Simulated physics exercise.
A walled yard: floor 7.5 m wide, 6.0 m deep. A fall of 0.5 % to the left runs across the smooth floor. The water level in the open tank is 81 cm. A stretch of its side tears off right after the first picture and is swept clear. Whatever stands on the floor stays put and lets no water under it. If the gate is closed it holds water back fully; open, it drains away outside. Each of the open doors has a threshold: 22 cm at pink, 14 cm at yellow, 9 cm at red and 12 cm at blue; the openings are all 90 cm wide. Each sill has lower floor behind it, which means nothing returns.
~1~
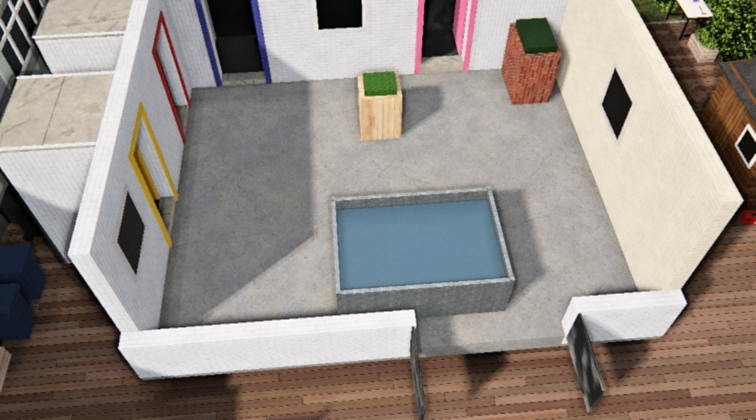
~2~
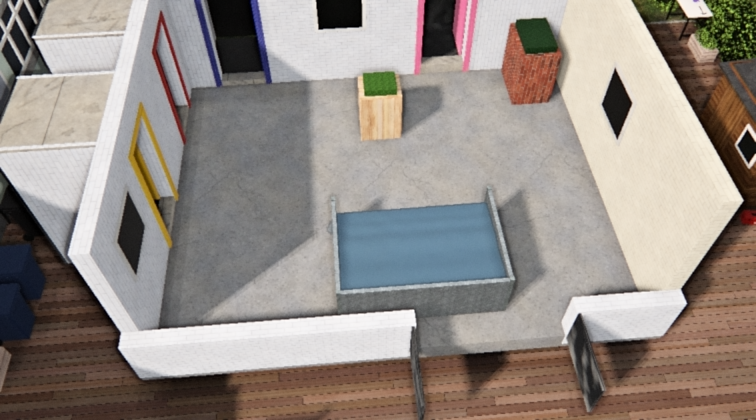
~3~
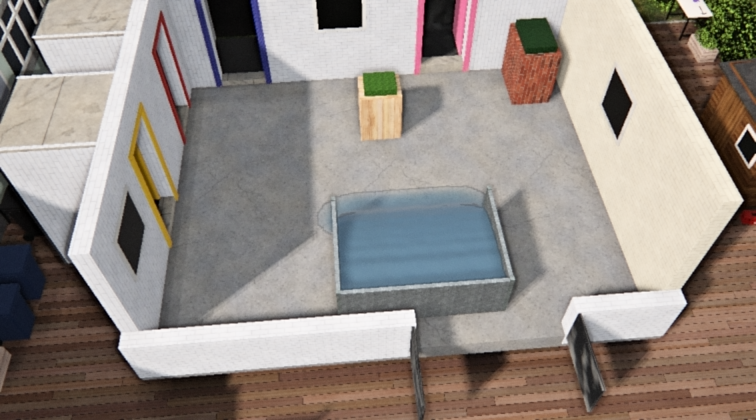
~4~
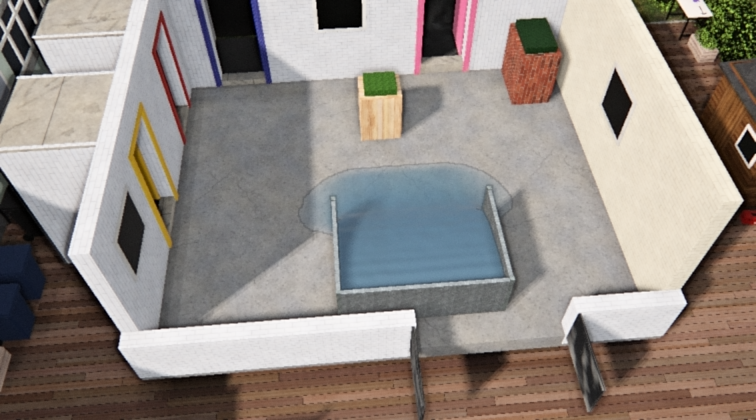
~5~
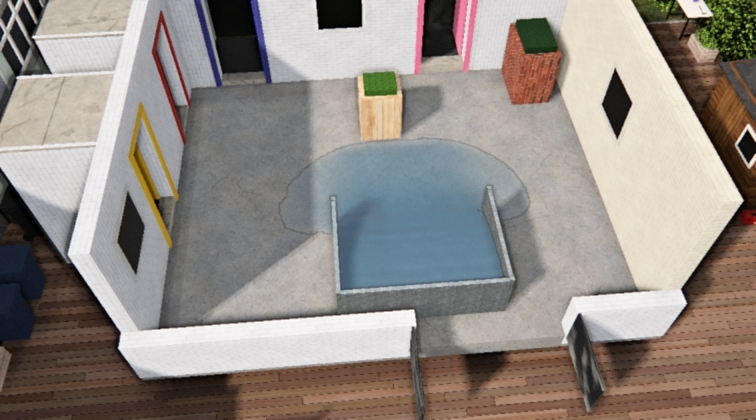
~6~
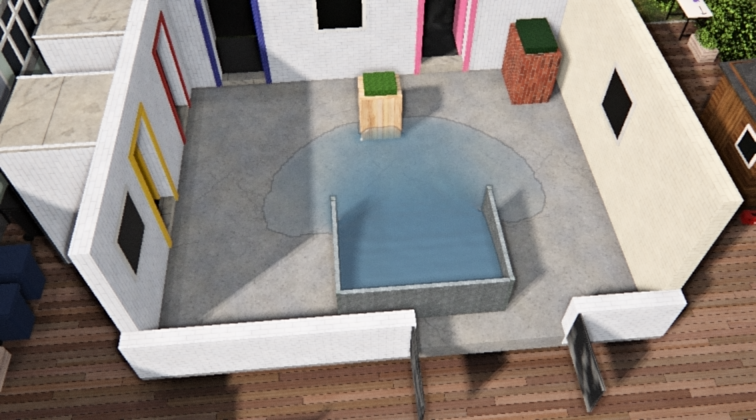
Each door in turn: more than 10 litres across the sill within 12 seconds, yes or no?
Answers: Pink door, yes; yellow door, no; red door, yes; blue door, yes.
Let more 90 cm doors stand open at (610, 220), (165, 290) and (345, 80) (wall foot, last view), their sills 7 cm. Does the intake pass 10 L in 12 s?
Check each in turn: The first fails, the second succeeds, the third succeeds.
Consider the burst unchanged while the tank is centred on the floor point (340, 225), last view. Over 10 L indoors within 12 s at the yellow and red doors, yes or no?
Yellow door held, red door exceeded.
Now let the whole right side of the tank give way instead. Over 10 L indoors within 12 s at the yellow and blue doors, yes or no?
Here's how it goes: Yellow falls short, blue falls short.
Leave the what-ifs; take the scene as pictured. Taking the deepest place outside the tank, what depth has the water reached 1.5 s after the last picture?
Around 48 centimetres deep.
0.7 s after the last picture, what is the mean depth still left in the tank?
Roughly 31 centimetres.
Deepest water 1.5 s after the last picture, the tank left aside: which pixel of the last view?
Look at roughly (497, 74).
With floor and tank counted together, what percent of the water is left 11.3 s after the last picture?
80 %.
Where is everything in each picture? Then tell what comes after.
Still water, 81 cm deep, in the open tank at (418, 241), in the first frame.
The front is at (332, 231), 1.3 m from the gap on the open tank's far side; 0.6 m2 of floor is under water; 81 cm left at the back of the open tank, in the second frame.
Water pours out on the open tank's far side and has run 1.5 m, to (324, 214); typically 14 cm deep outside, 77 cm at the open tank's back, in the third frame.
The front is at (310, 199), 1.9 m from the gap on the open tank's far side; 4.2 m2 of floor is under water; 69 cm left at the back of the open tank, in the fourth frame.
The front is at (292, 188), 2.3 m from the gap on the open tank's far side; 6.9 m2 of floor is under water; 68 cm left at the back of the open tank, in the fifth frame.
The front is at (339, 130), 2.7 m from the gap on the open tank's far side; 9.2 m2 of floor is under water; 62 cm left at the back of the open tank, in the sixth frame.
Then, 0.7 s after the last picture water covers 50 % of the floor and is deepest (50 cm) near (384, 145); pink door 37 cm at the sill, 5 L in, yellow door not reached, red door not reached, blue door not reached.
Then, 1.5 s after the last picture water covers 55 % of the floor and is deepest (48 cm) near (497, 74); pink door 33 cm at the sill, 59 L in, yellow door not reached, red door 3 cm at the sill, 0 L in, blue door 23 cm at the sill, 11 L in.
Then, 2.8 s after the last picture water covers 60 % of the floor and is deepest (26 cm) near (187, 131); pink door 21 cm at the sill, 92 L in, yellow door 1 cm at the sill, 0 L in, red door 25 cm at the sill, 60 L in, blue door 22 cm at the sill, 51 L in.
Then, 6.3 s after the last picture water covers 95 % of the floor and is deepest (22 cm) near (156, 354); pink door 8 cm at the sill, 94 L in, yellow door 11 cm at the sill, 0 L in, red door 12 cm at the sill, 170 L in, blue door 11 cm at the sill, 91 L in.
Then, 11.3 s after the last picture water covers 95 % of the floor and is deepest (14 cm) near (156, 354); pink door 3 cm at the sill, 94 L in, yellow door 11 cm at the sill, 0 L in, red door 8 cm at the sill, 176 L in, blue door 7 cm at the sill, 92 L in.
